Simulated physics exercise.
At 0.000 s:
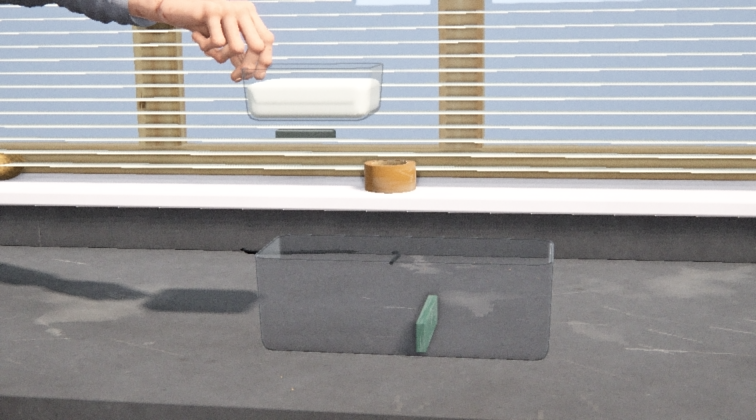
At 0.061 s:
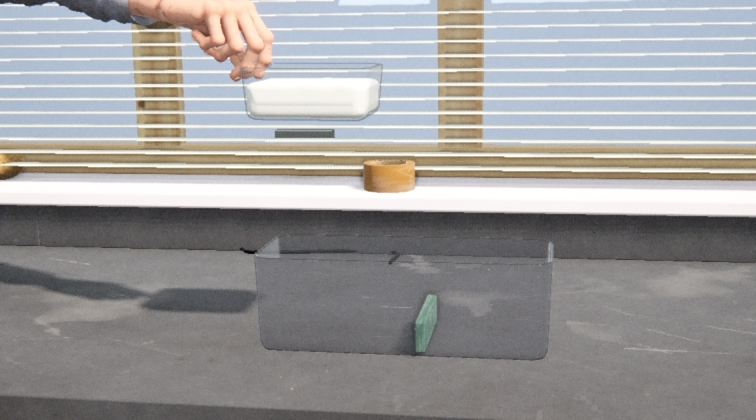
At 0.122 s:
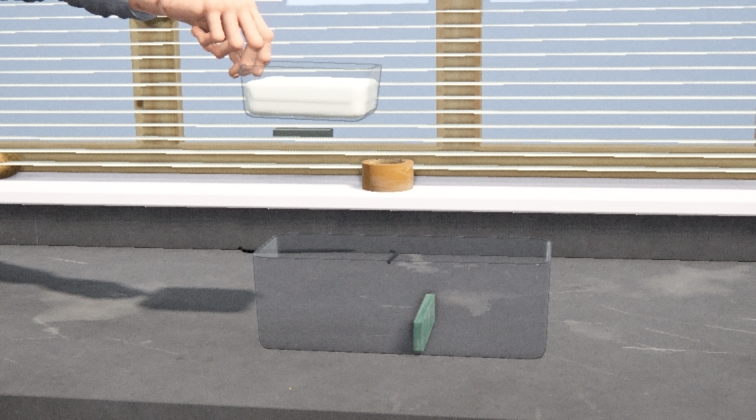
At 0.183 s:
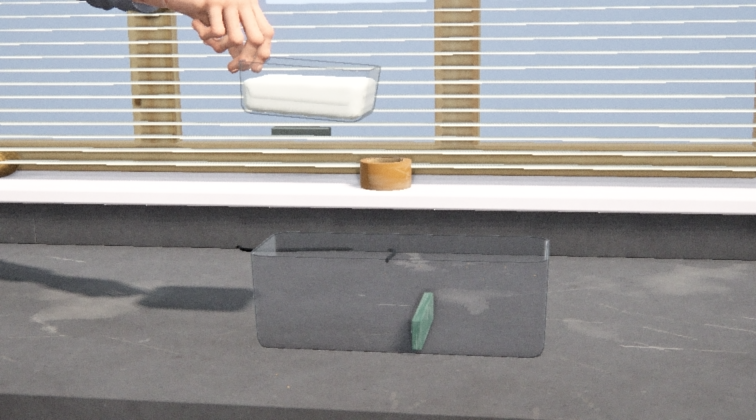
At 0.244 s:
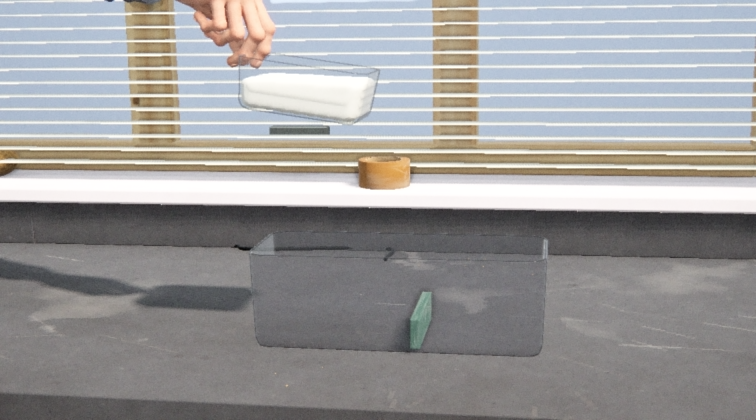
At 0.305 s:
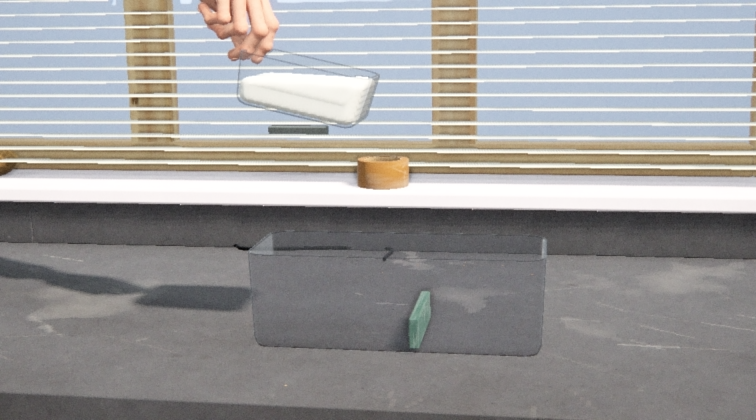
The footage shows a hand holding a clear oblong tub of white milk above an empty, transparent long basin on a dark worktop, then gradually tilting the tub slightly to the right, its right end dipping while the basin stays empty.
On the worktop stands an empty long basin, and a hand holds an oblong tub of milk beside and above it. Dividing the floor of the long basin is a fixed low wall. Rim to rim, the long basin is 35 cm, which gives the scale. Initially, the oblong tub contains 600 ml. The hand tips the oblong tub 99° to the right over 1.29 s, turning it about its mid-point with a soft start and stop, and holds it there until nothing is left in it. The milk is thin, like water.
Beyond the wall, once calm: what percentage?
58 out of 100.
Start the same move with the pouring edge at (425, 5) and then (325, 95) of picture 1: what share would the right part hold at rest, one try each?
Result: 80 per cent, then 10 per cent.
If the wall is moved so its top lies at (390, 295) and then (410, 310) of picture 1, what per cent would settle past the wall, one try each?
In order, 80 and 65 per cent.
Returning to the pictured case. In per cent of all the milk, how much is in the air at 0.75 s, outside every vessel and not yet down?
At that moment, about 46 percent.
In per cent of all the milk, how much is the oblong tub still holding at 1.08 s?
About 9 per cent.
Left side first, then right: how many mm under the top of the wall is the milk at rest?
Roughly 28 mm on the left side and roughly 18 mm on the right.
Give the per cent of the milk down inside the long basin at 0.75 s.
Close to 16 in a hundred.
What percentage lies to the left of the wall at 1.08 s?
Left share: Approx. 20 %.
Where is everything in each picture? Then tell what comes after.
It leans 0°; its right rim is at (377, 68); the milk meets the walls at (258, 84) and (375, 83); the long basin's rim runs from (267, 247) to (552, 254); the wall's top is at (427, 310), in the first frame.
It leans 1°; its right rim is at (376, 68); the milk meets the walls at (257, 83) and (374, 83), in the second frame.
It leans 2°; its right rim is at (375, 69); the milk meets the walls at (256, 81) and (373, 83), in the third frame.
It leans 5°; its right rim is at (374, 70); the milk meets the walls at (254, 79) and (371, 82), in the fourth frame.
It leans 8°; its right rim is at (373, 74); the milk meets the walls at (253, 78) and (371, 82), in the fifth frame.
It leans 13°; its right rim is at (373, 79); the milk meets the walls at (251, 78) and (371, 81), in the sixth frame.
By 0.75 s the tilt is 62° and 39 per cent is still to pour, 3 is left of the wall and 13 right of it.
By 1.08 s the tilt is 92° and 9 per cent is still to pour, 20 is left of the wall and 57 right of it.
By 1.42 s the tilt is 99° and 0 per cent is still to pour, 35 is left of the wall and 58 right of it.
By 1.79 s the tilt is 99° and 0 per cent is still to pour, 36 is left of the wall and 58 right of it.
At rest 36 per cent lies left of the wall, 58 right of it and 6 outside.
